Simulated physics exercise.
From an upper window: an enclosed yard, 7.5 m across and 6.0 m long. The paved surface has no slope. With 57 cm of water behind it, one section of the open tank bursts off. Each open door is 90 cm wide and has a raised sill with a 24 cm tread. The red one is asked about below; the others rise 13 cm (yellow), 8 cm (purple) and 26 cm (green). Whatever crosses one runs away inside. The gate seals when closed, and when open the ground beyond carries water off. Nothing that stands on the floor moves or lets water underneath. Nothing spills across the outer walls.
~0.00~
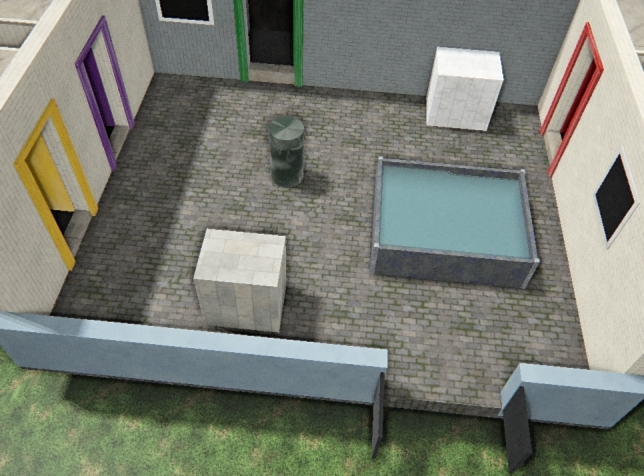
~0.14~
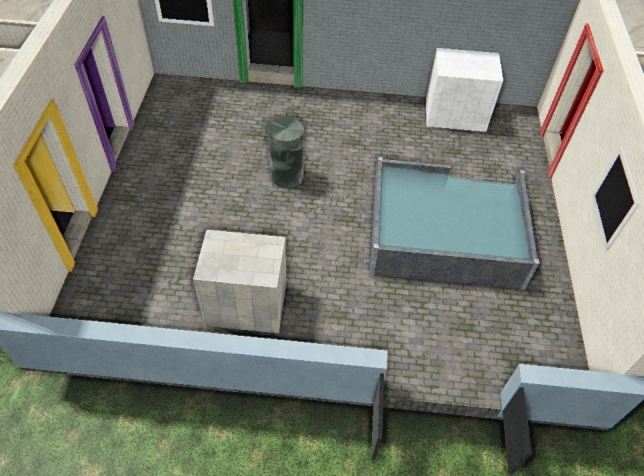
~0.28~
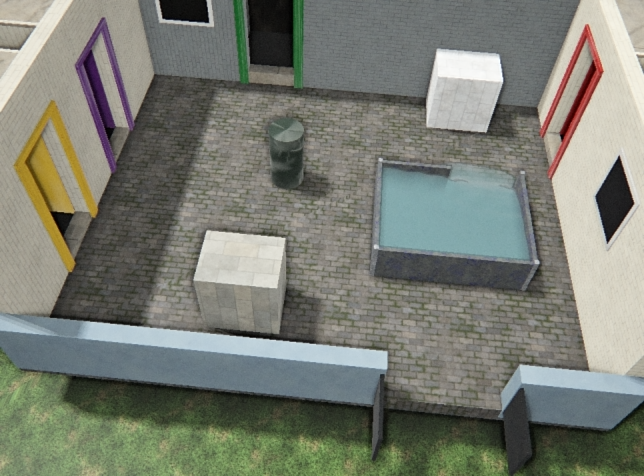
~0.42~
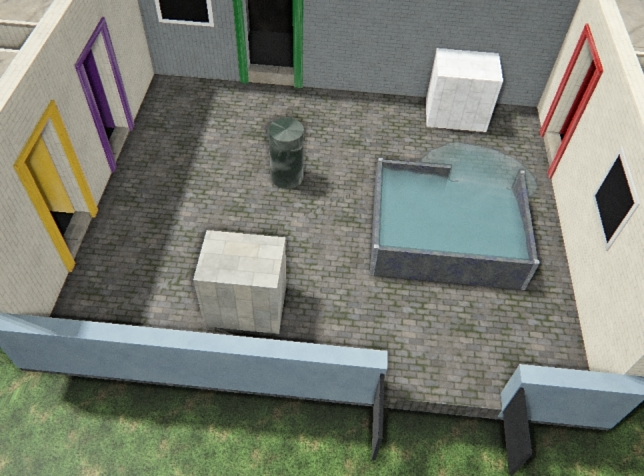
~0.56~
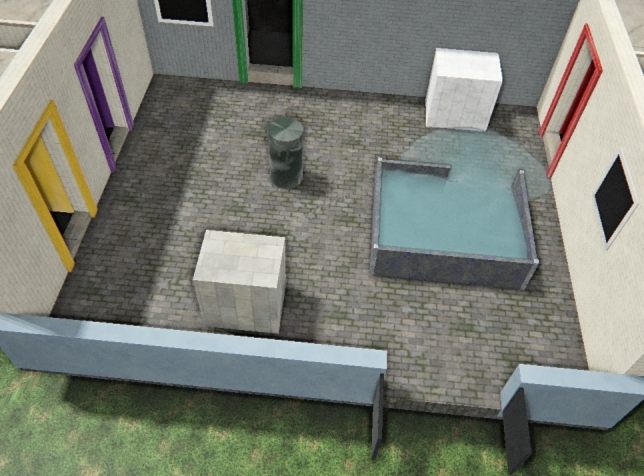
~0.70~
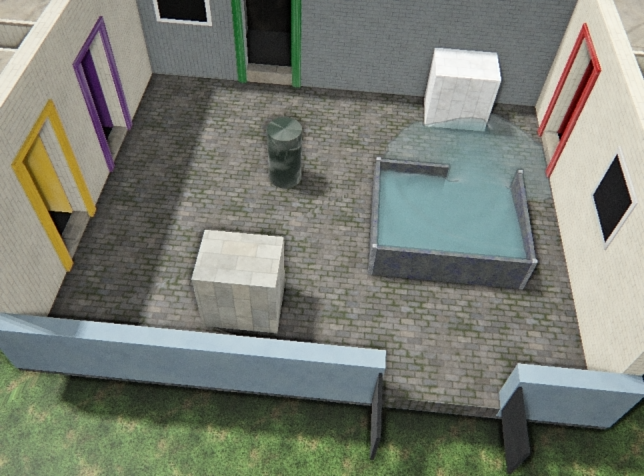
Water pouring from the broken far side of an open tank in a walled yard, spreading across paving to the red door.
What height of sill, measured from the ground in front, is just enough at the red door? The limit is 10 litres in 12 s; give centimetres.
Some 28 cm above the ground.
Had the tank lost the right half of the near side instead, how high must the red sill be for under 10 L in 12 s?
Some 7.5 cm.
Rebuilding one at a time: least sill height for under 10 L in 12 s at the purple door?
About 7.0 cm at purple.
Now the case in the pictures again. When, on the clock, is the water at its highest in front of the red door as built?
Near 2.8 s.
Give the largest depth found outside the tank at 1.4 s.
Roughly 50 cm.
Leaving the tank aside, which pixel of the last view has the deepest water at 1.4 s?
Near (531, 114).
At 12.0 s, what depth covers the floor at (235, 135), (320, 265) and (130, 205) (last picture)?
In that order: 6, 4 and 4 cm.
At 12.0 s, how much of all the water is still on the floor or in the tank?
About 92 per cent.
After 1.4 s water covers 15 % of the floor, deepest (50 cm) near (531, 114); 22 cm at the red door, 0 litres in over its 16 cm sill.
After 3.0 s water covers 30 % of the floor, deepest (34 cm) near (484, 109); 30 cm at the red door, 42 litres in over its 16 cm sill.
After 12.0 s water covers 100 % of the floor, deepest (9 cm) near (106, 340); 6 cm at the red door, 105 litres in over its 16 cm sill.
At the red door as built, the water arrived by 0.7 s and peaked near 32 cm at 2.8 s.
With a sill of 25.5 cm, 18 litres would have come in within the 12 s; with 34.5 cm, 1 litre. So under 10 litres takes about 28 cm.
